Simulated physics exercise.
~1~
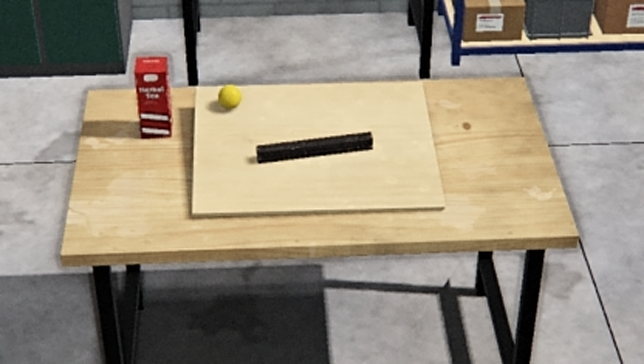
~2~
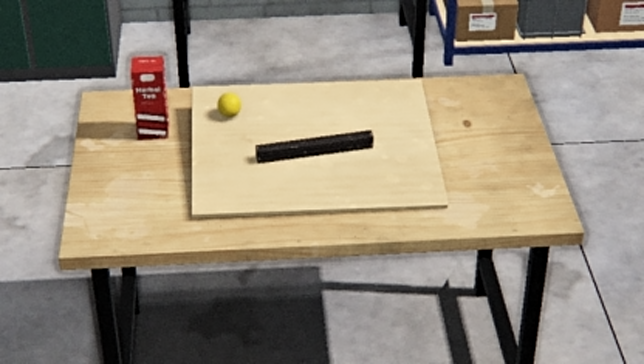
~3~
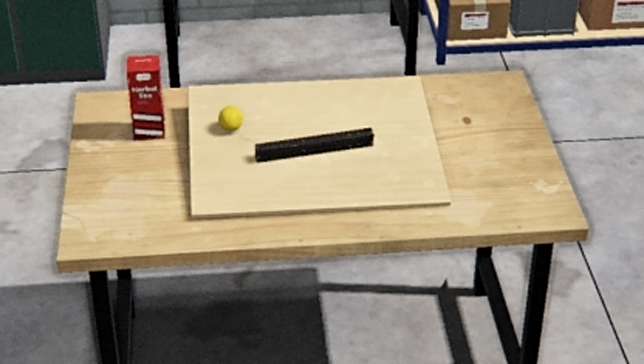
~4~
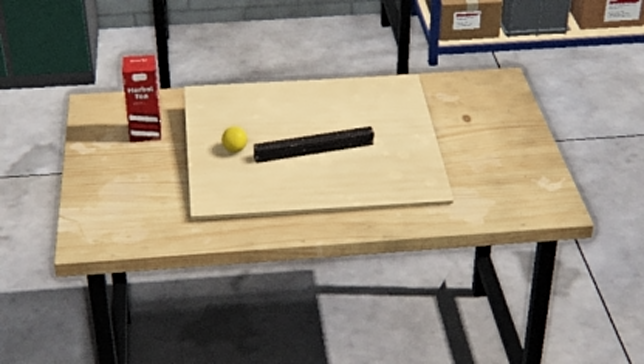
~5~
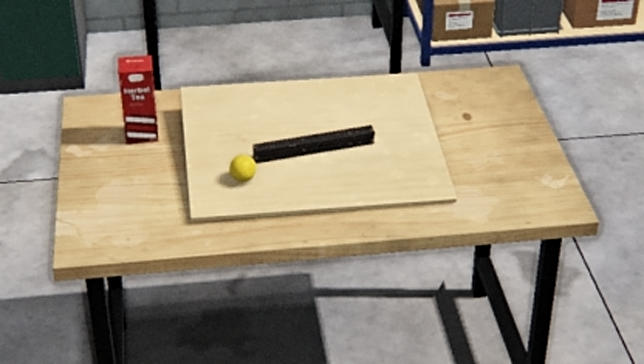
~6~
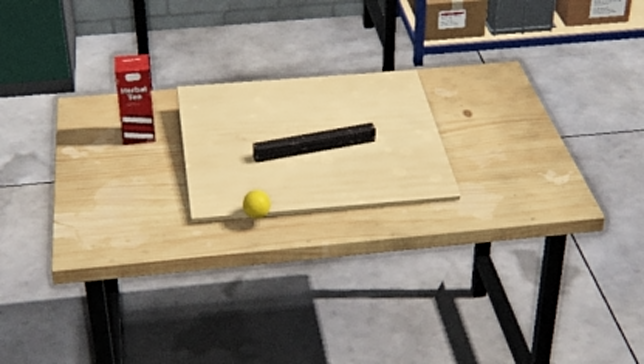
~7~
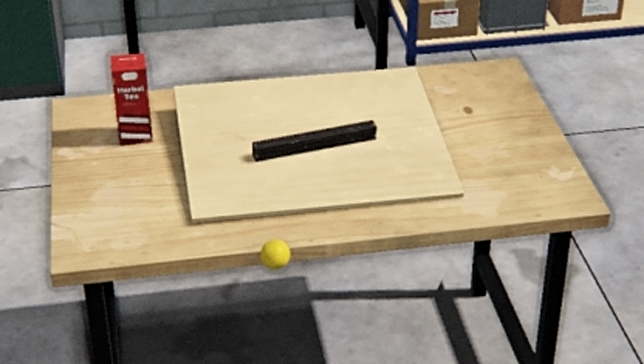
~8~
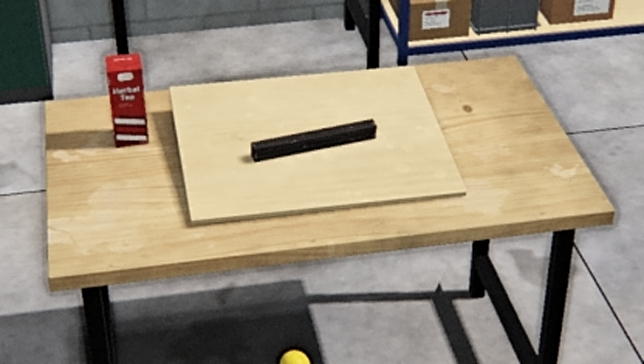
A yellow lemon rolled down a pale board lying on a wooden table, passing to the left of a fixed black block, then went over the near edge and dropped toward the floor, while a red carton stood still at the left.
